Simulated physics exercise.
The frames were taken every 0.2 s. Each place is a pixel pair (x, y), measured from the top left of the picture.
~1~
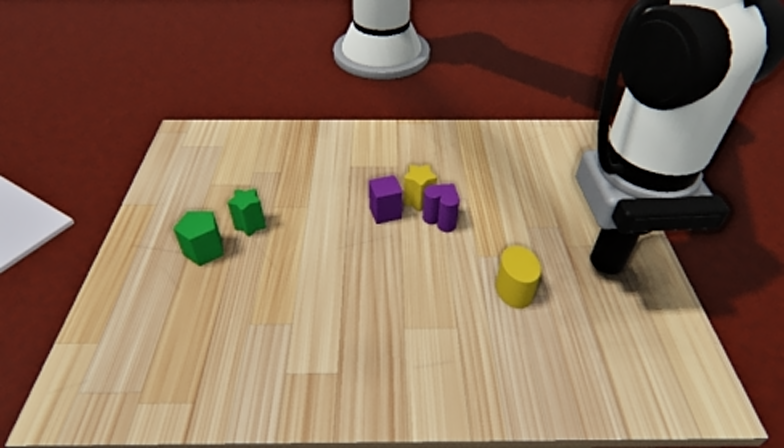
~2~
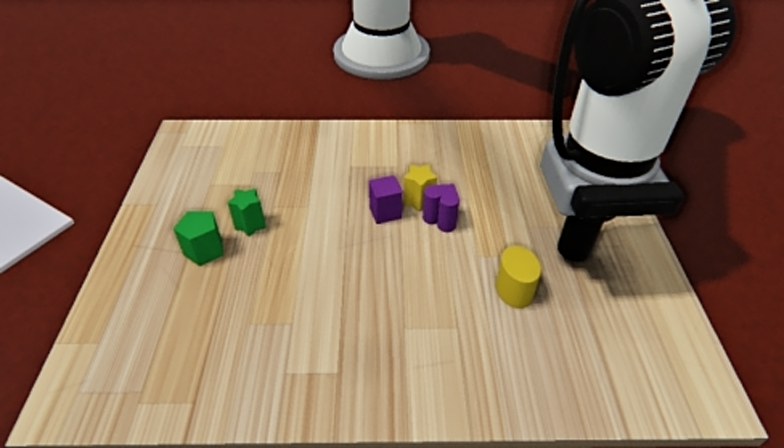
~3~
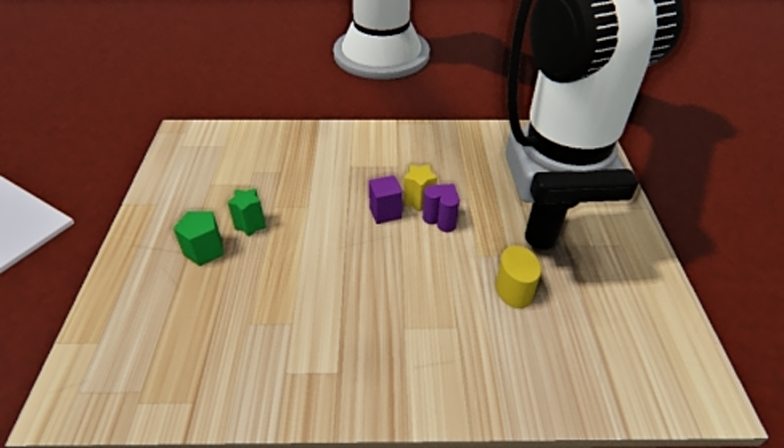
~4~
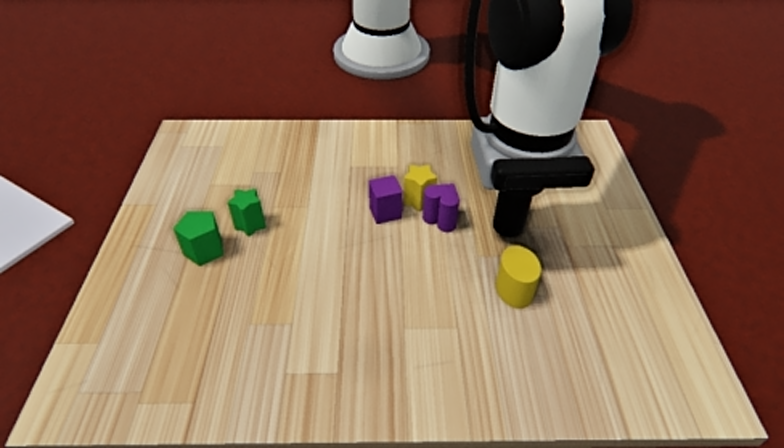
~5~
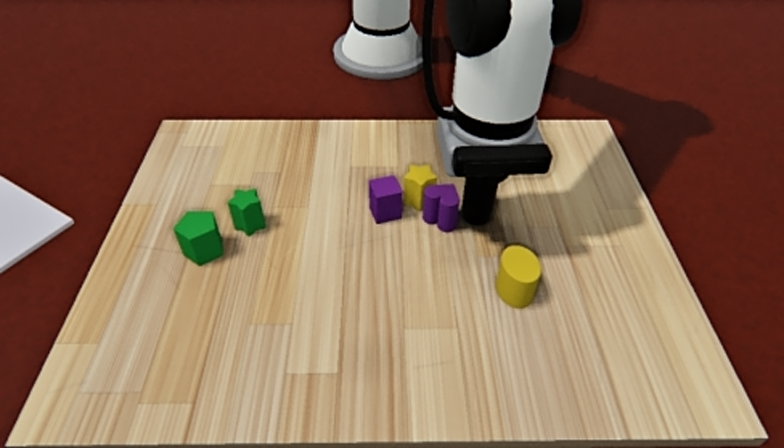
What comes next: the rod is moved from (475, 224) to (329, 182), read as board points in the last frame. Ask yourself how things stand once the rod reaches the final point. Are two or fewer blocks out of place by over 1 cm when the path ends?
I expect not.
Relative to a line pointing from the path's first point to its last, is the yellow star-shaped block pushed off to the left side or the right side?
It is pushed towards the right-hand side.
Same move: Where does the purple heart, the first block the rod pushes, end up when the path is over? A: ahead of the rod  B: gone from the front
B: Gone from the front.
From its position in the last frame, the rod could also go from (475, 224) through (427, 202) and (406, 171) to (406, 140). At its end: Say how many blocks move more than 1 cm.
Two blocks, no more.
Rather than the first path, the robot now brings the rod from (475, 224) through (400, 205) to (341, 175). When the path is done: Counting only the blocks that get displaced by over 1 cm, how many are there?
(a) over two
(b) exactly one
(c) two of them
I'll go with a - over two.
On the path given first. One third of the way, rod (423, 200); purple square block (373, 188), turned 50° clockwise; yellow star-shaped block (408, 166); purple heart (402, 195), turned 40° anticlockwise.
Two thirds of the way, rod (375, 186); purple square block (370, 188), turned 40° clockwise; yellow star-shaped block (391, 154), turned 65° clockwise; purple heart (399, 197), turned 55° anticlockwise.
At the end, rod (328, 173); purple square block (371, 188), turned 40° clockwise; yellow star-shaped block (390, 154), turned 70° clockwise; purple heart (399, 197), turned 55° anticlockwise; yellow elliptical block not moved.
